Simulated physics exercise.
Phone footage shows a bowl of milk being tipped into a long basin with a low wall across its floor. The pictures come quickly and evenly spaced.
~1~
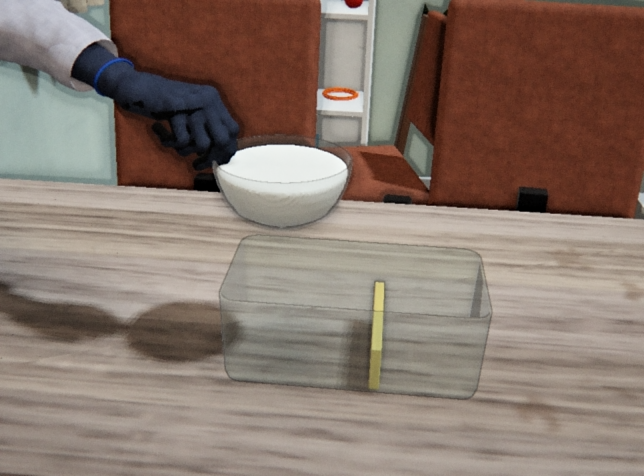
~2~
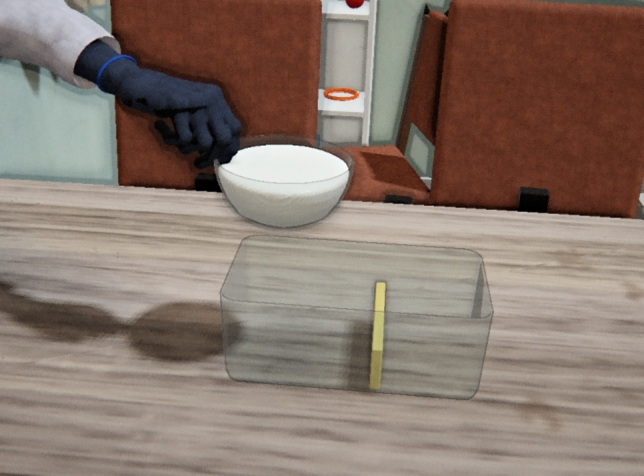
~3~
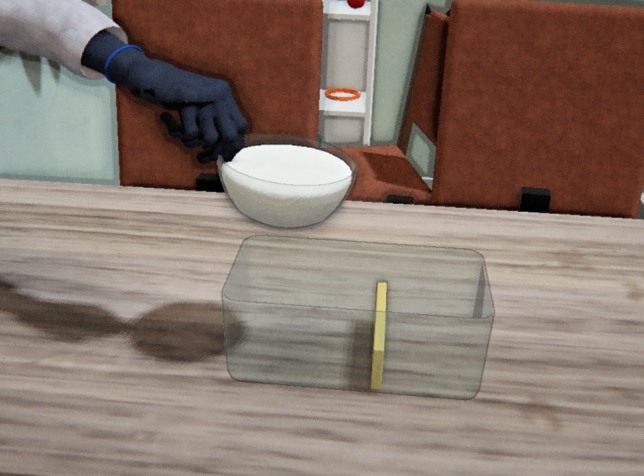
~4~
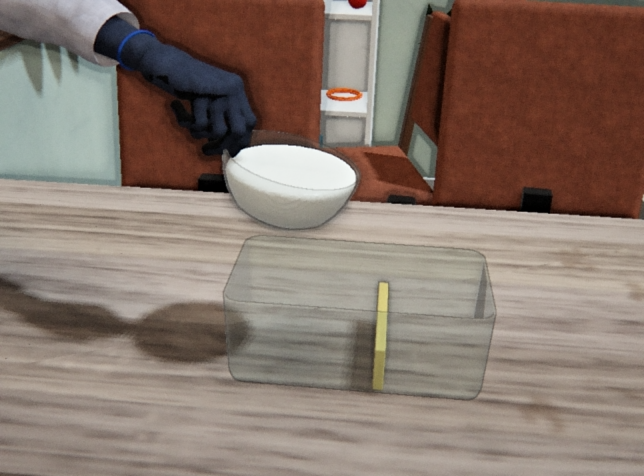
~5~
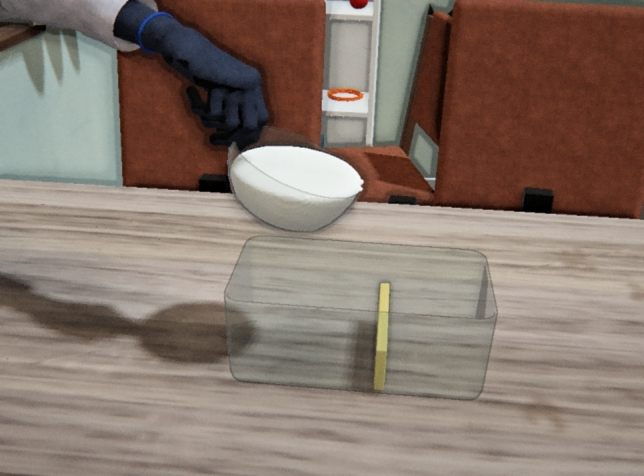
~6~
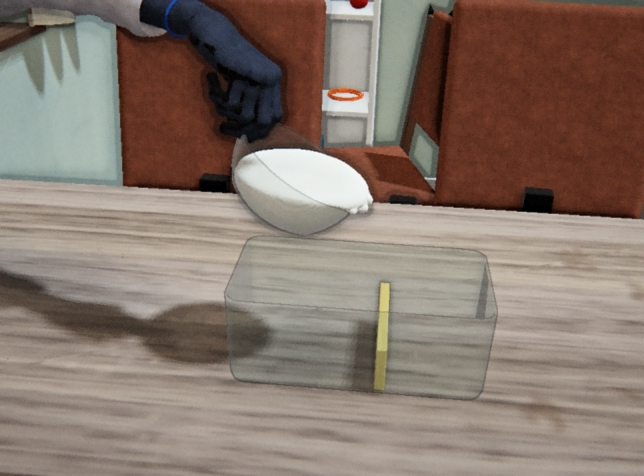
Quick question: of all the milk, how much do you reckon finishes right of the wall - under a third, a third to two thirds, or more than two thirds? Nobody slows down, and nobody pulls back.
Short answer, the right side holds a middle share of a third to two thirds.
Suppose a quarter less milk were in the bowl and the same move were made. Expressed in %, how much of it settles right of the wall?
Roughly 35 %.
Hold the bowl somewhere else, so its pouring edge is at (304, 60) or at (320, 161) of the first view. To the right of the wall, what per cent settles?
In order, roughly 25 percent and 10 percent.
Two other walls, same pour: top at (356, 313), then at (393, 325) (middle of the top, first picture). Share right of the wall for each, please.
Roughly 75 % and then 30 %.
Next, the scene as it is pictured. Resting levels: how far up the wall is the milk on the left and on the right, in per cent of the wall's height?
I'd put the left at about 30 and the right at about 40.
A moment on, the bowl is tipped on its side and 15 per cent is still to pour, 16 is left of the wall and 42 right of it.
Next, the bowl is tipped right over and 0 per cent is still to pour, 46 is left of the wall and 45 right of it.
Then the bowl is tipped right over and 0 per cent is still to pour, 51 is left of the wall and 46 right of it.
Later the bowl is tipped right over and 0 per cent is still to pour, 52 is left of the wall and 46 right of it.
Finally, 52 per cent lies left of the wall, 46 right of it and 2 outside.
